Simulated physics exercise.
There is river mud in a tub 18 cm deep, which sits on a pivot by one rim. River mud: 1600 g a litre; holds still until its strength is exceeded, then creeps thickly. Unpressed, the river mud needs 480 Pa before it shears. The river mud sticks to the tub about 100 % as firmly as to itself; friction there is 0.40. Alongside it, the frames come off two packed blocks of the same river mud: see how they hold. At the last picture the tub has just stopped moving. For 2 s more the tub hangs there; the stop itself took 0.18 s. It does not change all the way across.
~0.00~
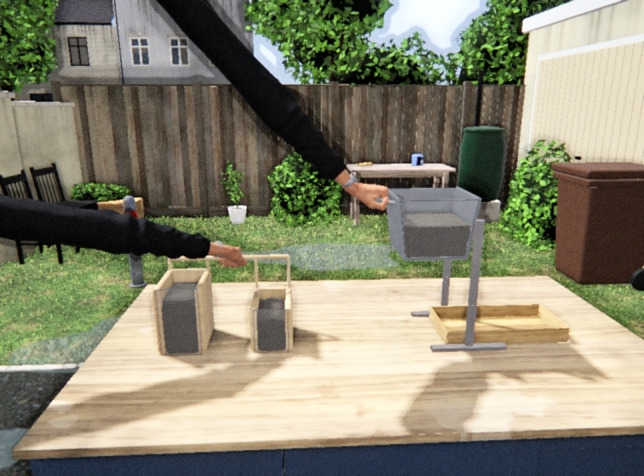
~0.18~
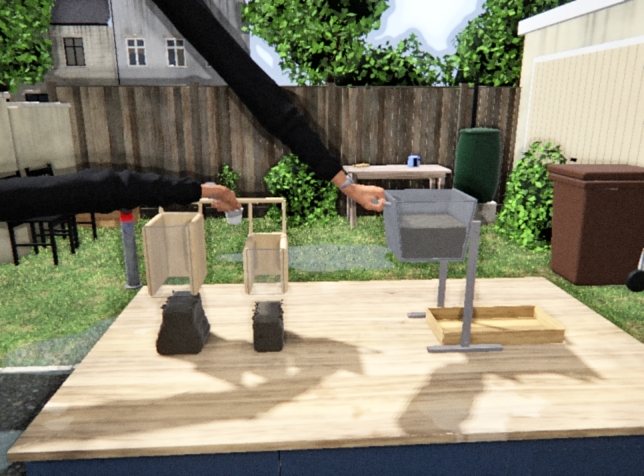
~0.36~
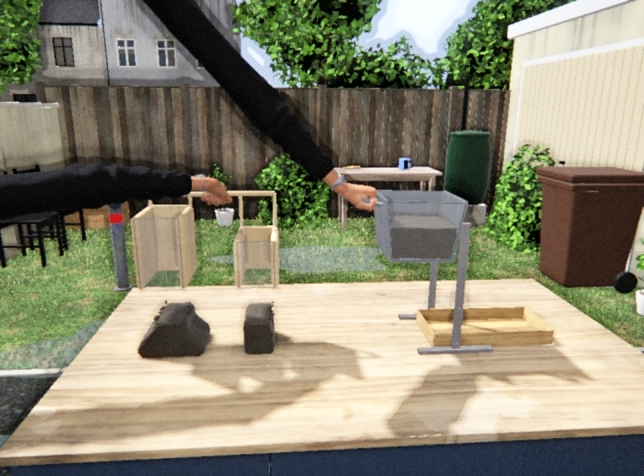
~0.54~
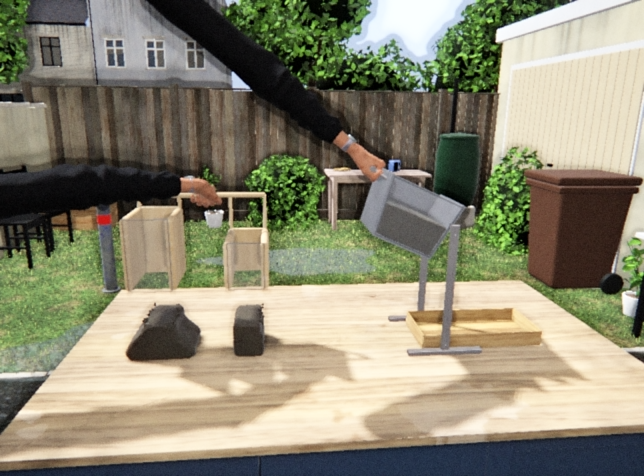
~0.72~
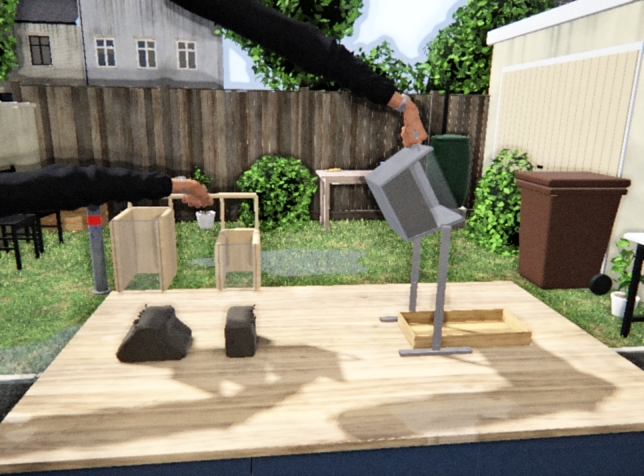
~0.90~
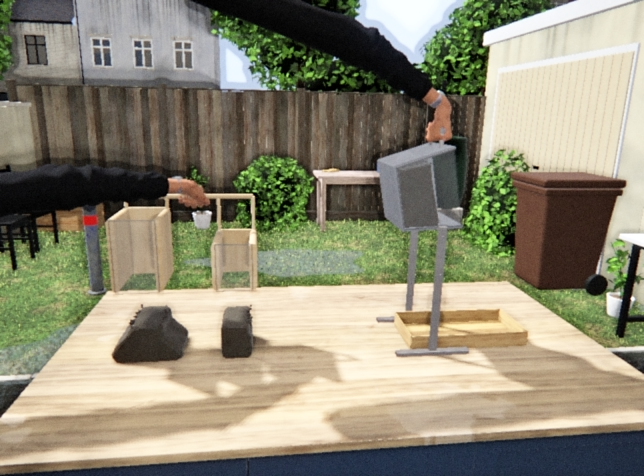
Two black-sleeved arms reach in from the left over a pale wooden platform in a fenced, grassy backyard, seen from the front and slightly above. Two wooden boxes and dark mud blocks stand left, with a grey tub of mud on a stand above a shallow wooden tray right. One hand lifts the boxes off the slumping blocks, then the other tilts the tub steeply rightward as the camera drifts slightly right.
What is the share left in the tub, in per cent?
About 100 %.
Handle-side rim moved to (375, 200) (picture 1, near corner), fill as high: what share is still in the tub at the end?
In that case close to 60 %.
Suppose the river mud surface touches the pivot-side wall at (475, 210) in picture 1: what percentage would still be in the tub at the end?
Then roughly 60 %.
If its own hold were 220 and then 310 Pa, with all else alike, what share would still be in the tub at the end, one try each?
Going in order, it's 60 % and then 70 %.
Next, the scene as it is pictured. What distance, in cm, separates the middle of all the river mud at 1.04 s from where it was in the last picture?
Around 3 centimetres.
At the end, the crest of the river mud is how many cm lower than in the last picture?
Roughly 6 cm.
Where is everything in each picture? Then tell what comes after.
In the first picture, handle-side rim at (401, 200), tilt 0 degrees; highest point of the river mud at (470, 225); test blocks 18 cm, 12 cm high (left to right).
In the second picture, handle-side rim at (397, 201), tilt 0 degrees; highest point of the river mud at (467, 227); test blocks 15 cm, 11 cm high (left to right).
In the third picture, handle-side rim at (389, 201), tilt 2 degrees; highest point of the river mud at (395, 228); test blocks 12 cm, 11 cm high (left to right).
In the fourth picture, handle-side rim at (395, 176), tilt 24 degrees; highest point of the river mud at (386, 204); test blocks 12 cm, 11 cm high (left to right).
In the fifth picture, handle-side rim at (433, 150), tilt 61 degrees; highest point of the river mud at (409, 170); test blocks 12 cm, 11 cm high (left to right).
In the sixth picture, handle-side rim at (455, 150), tilt 79 degrees; highest point of the river mud at (431, 165); test blocks 12 cm, 11 cm high (left to right).
By 1.04 s, the tub is at 79 degrees and holds 100 %.
By 1.21 s, the tub is at 79 degrees and holds 100 %.
By 1.38 s, the tub is at 79 degrees and holds 100 %.
By 1.55 s, the tub is at 79 degrees and holds 100 %.
By 2.90 s, at the end, the tub is at 79 degrees and holds 100 %.
